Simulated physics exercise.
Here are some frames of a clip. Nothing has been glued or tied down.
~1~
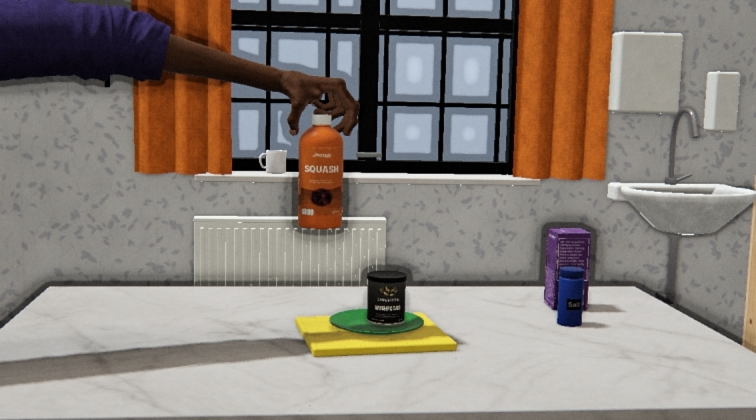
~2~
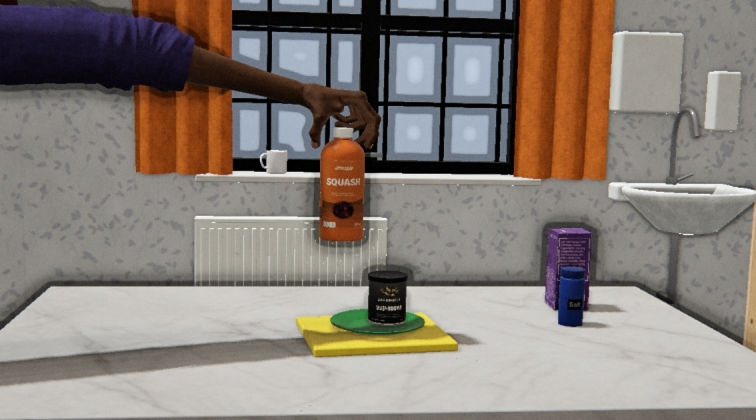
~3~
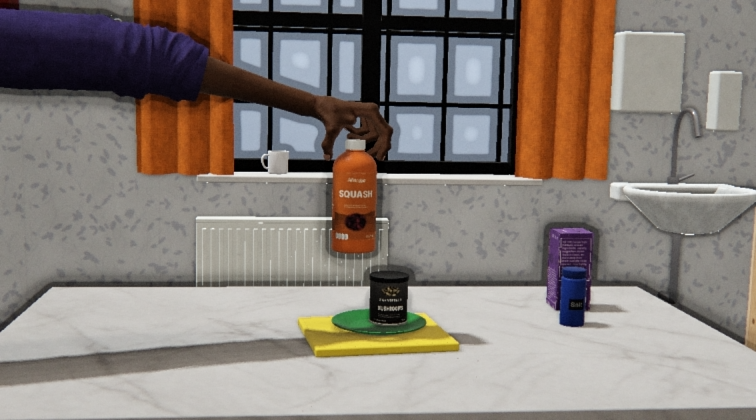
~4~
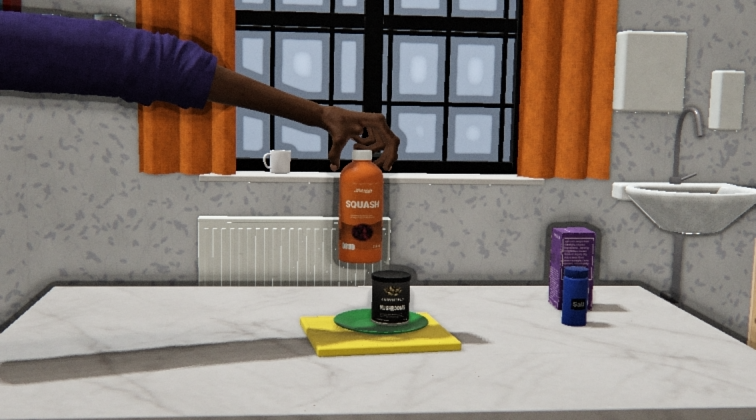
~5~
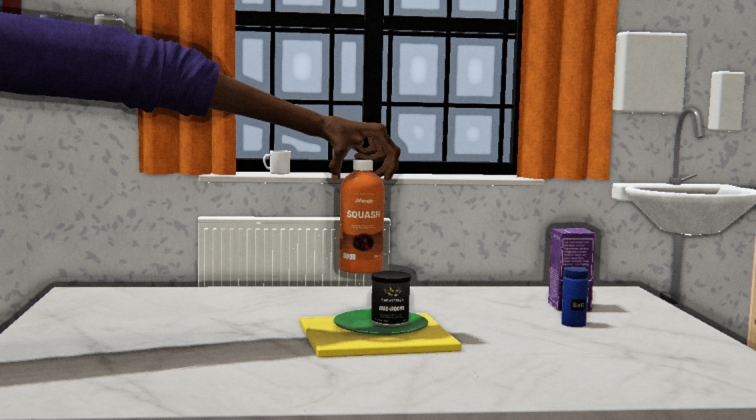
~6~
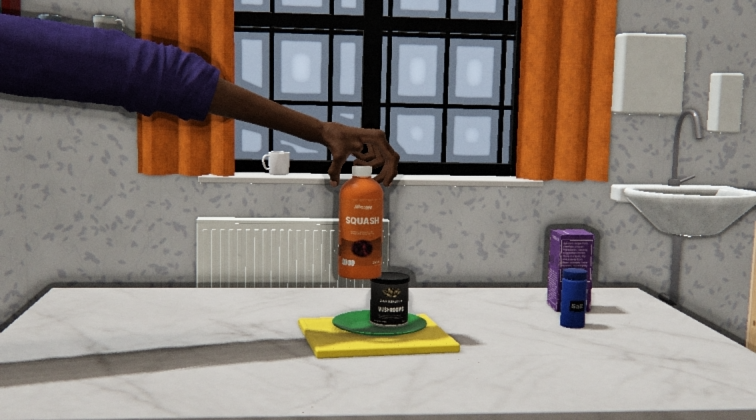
In a kitchen seen from the front across a pale marble table, a barred window with orange curtains stands behind, a white sink to the right. A black pot sits on a green plate atop a yellow tray, with a purple carton and blue shaker at right. A purple-sleeved arm from the left moves an orange squash bottle rightward and down, slowing behind the pot, while the view barely shifts.
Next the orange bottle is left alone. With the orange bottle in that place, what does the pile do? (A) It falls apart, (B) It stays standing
The answer is A.
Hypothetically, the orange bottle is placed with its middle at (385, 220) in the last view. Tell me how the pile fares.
After that, the pile stays intact.
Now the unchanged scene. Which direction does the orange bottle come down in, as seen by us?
Leftwards.
Then, 0.50 s later than the last frame, orange bottle now fallen.
Then, 1.80 s later than the last frame, things are still on the move.
When it is over, fallen, orange bottle; the other 5 as before. The pile comes apart.
